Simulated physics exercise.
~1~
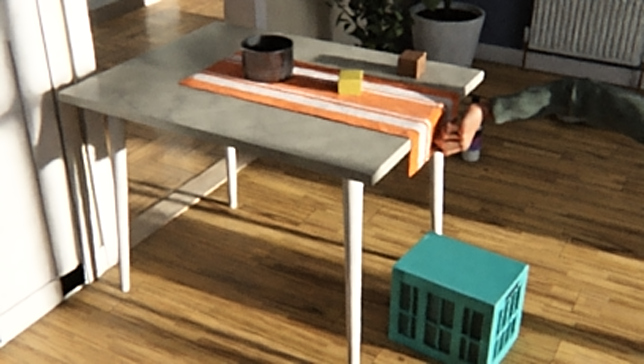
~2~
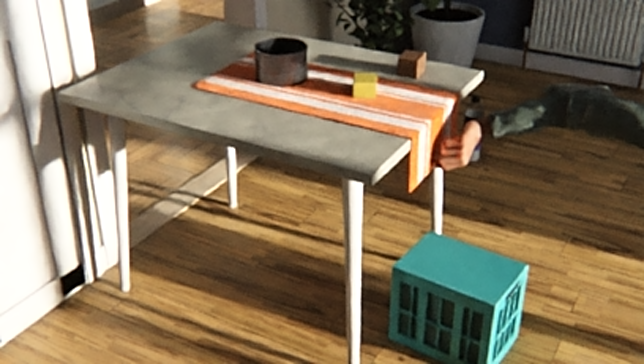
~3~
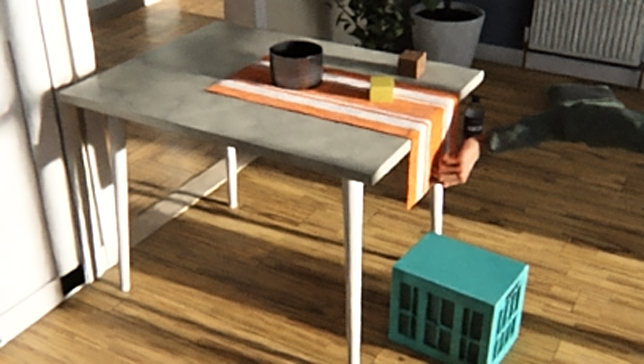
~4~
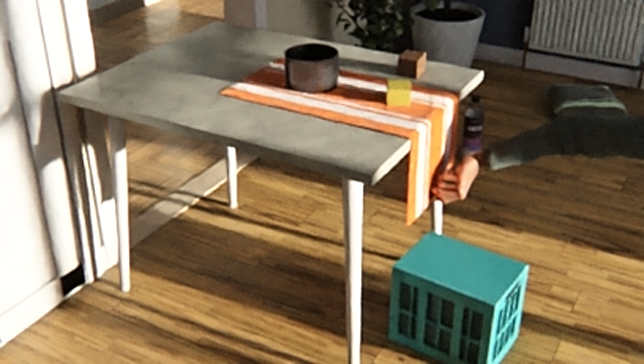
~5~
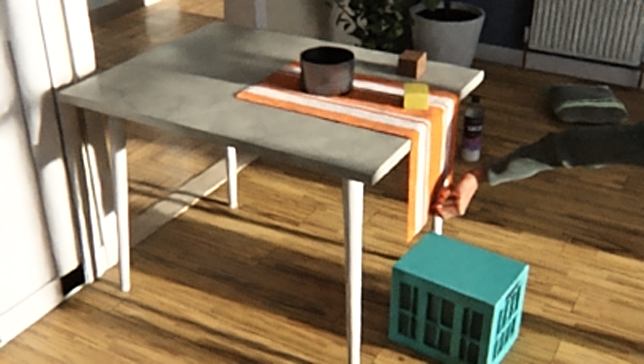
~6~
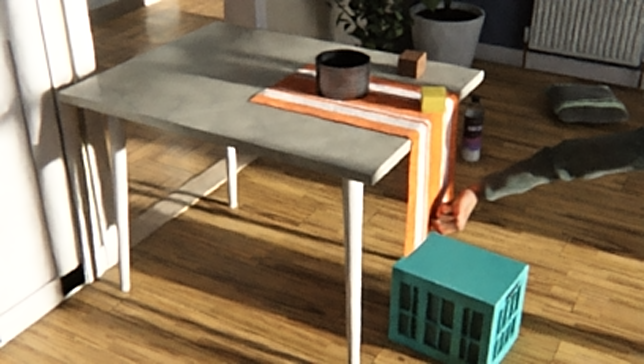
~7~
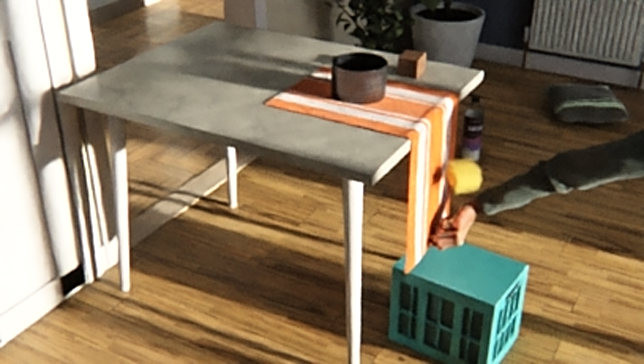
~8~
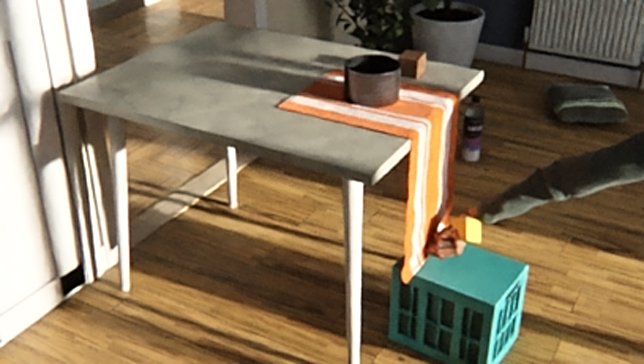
The clip opens on a grey table in a sunlit room, with an orange striped runner laid across it and a turquoise crate on the floor beneath its hanging end. A hand at the right draws the runner slowly down over the edge, carrying a dark pot and a yellow block to the right. A brown block near the back stays put. As the pulling continues, the yellow block reaches the edge and tumbles off past the hand. Finally the hem rests on the crate, the yellow block is down beside the hand, and the pot and brown block remain on the table.
